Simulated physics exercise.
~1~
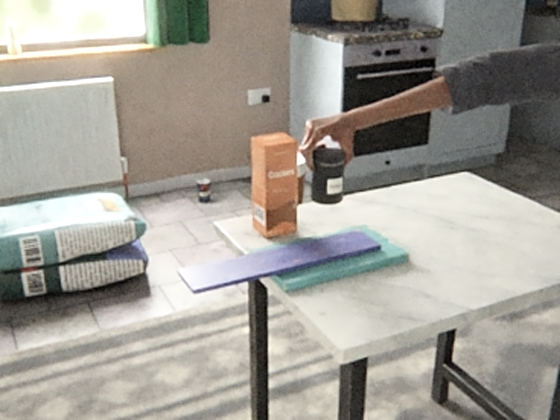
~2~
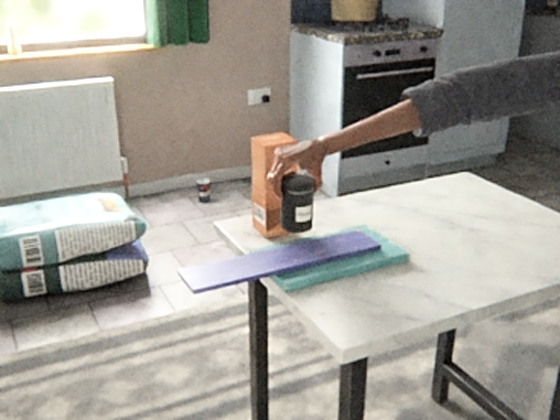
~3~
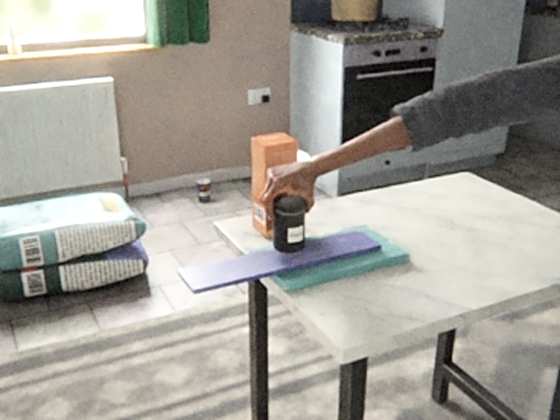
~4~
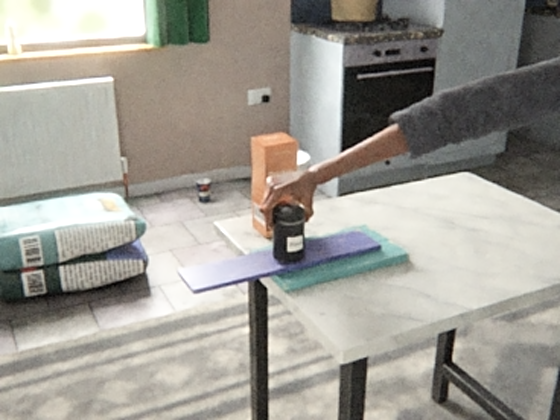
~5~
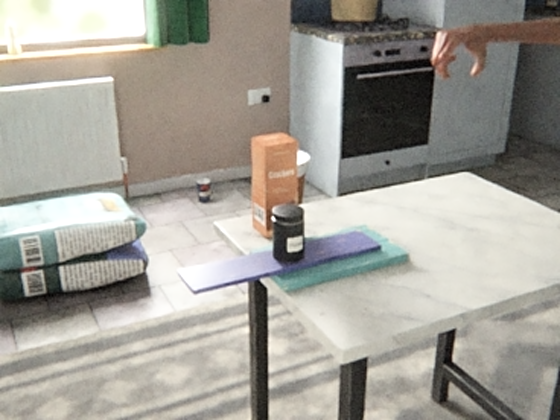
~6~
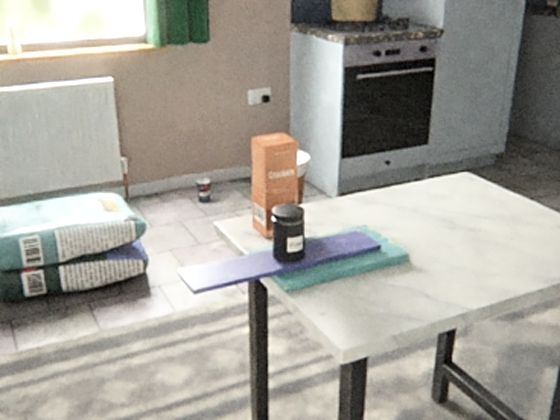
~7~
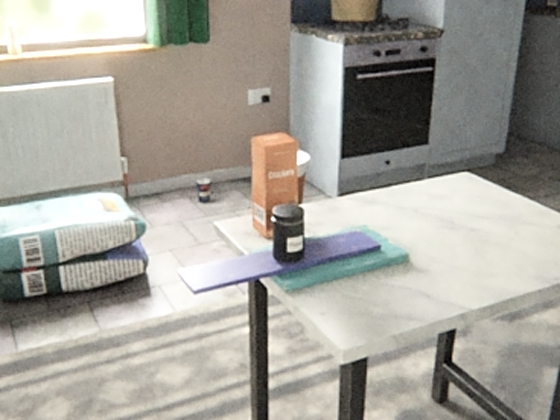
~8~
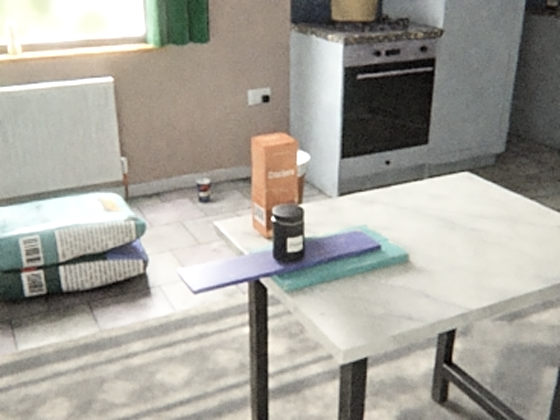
A hand carried a small black jar left and down onto a blue board that stuck out past the table's end over a turquoise slab, beside an orange carton, then let go and drew back, and the board stayed balanced with everything still.
